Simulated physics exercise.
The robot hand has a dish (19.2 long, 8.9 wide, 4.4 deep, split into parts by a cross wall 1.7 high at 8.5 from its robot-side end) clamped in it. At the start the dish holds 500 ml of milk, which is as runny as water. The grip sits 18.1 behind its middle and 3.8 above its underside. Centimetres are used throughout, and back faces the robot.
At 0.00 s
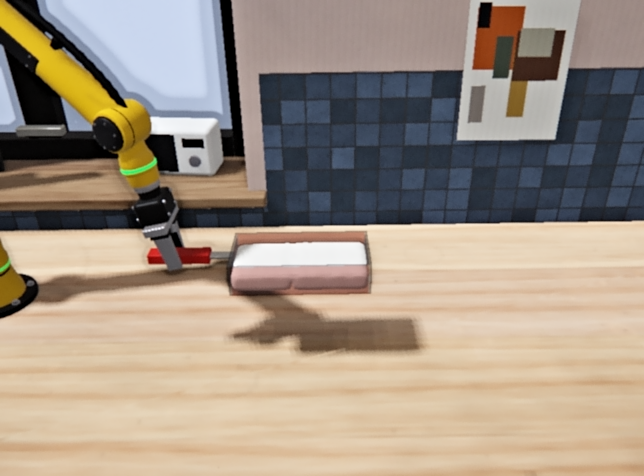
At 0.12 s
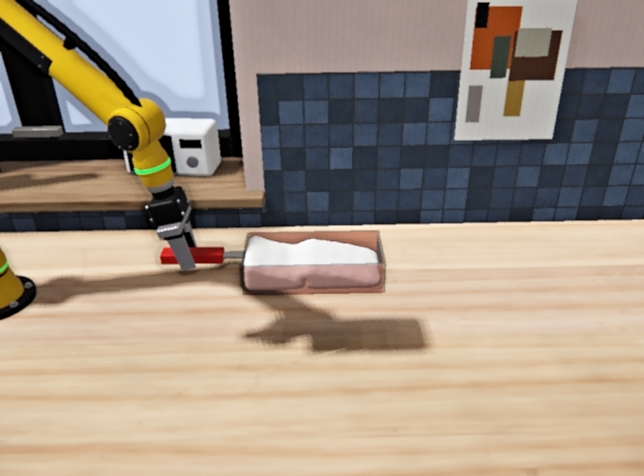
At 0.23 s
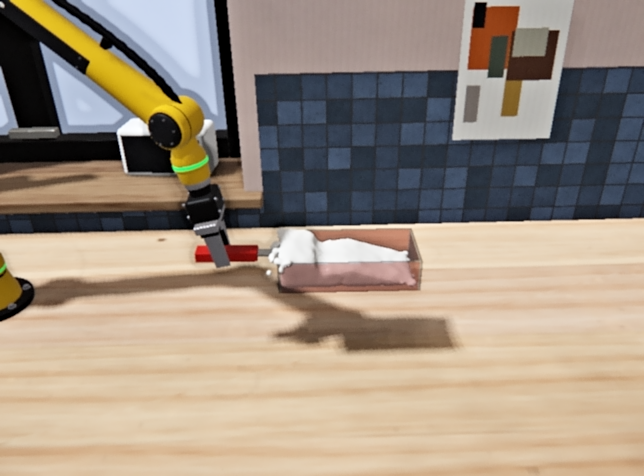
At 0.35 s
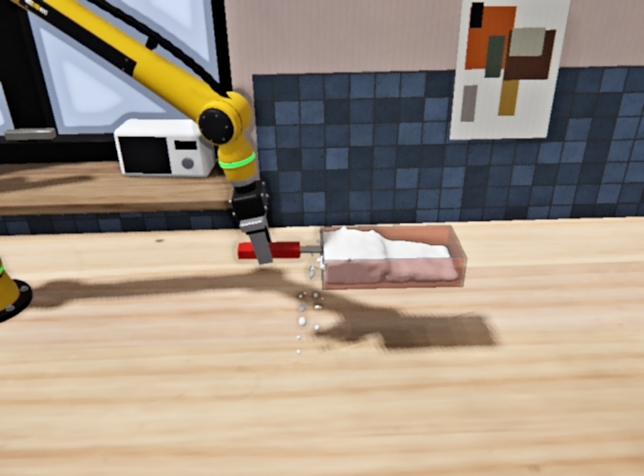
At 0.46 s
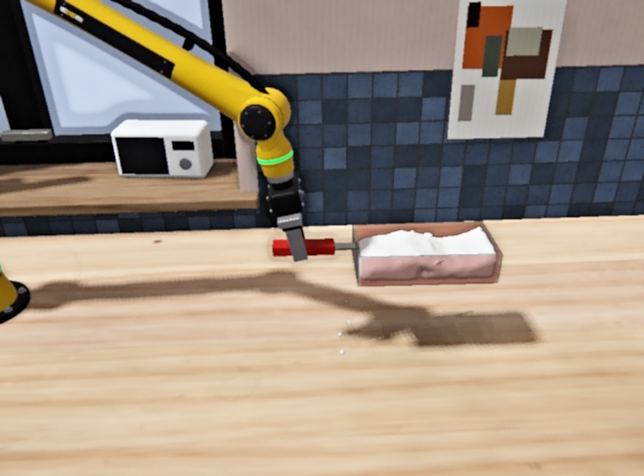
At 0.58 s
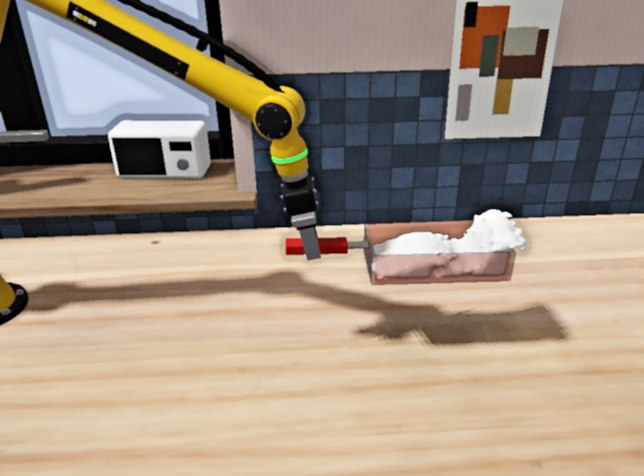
A yellow robot arm moves a dish of white liquid right, sloshing some over its left end.
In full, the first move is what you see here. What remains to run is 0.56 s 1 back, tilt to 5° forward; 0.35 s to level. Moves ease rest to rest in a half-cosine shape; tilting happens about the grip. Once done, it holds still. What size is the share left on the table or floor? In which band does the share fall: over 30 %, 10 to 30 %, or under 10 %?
It falls 10 to 30 %.
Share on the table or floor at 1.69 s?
16 %.
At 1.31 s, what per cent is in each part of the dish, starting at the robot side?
30 % robot-side, 55 % far-side.
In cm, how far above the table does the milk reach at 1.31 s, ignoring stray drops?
The top of the liquid sits at around 17 centimetres above the table.
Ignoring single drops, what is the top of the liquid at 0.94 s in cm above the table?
Top height: Around 17 cm.
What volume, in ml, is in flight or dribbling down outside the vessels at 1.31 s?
It comes to close to 0 ml.
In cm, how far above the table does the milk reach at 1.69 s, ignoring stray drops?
Roughly 18 centimetres at most.
After 0.94 s, tilted 4° forward, liquid up to 17 above the table; 245 ml in the far-side part, 185 ml in the robot-side part, 75 ml on the table or floor.
After 1.31 s, tilted 3° forward, liquid up to 18 above the table; 265 ml in the far-side part, 160 ml in the robot-side part, 75 ml on the table or floor.
After 1.69 s, level, liquid up to 18 above the table; 240 ml in the far-side part, 190 ml in the robot-side part, 75 ml on the table or floor.
After 2.49 s, level, liquid up to 18 above the table; 240 ml in the far-side part, 185 ml in the robot-side part, 75 ml on the table or floor.
In the end, 240 ml in the far-side part, 190 ml in the robot-side part, 75 ml on the table or floor. That is 15 % on the table or floor.
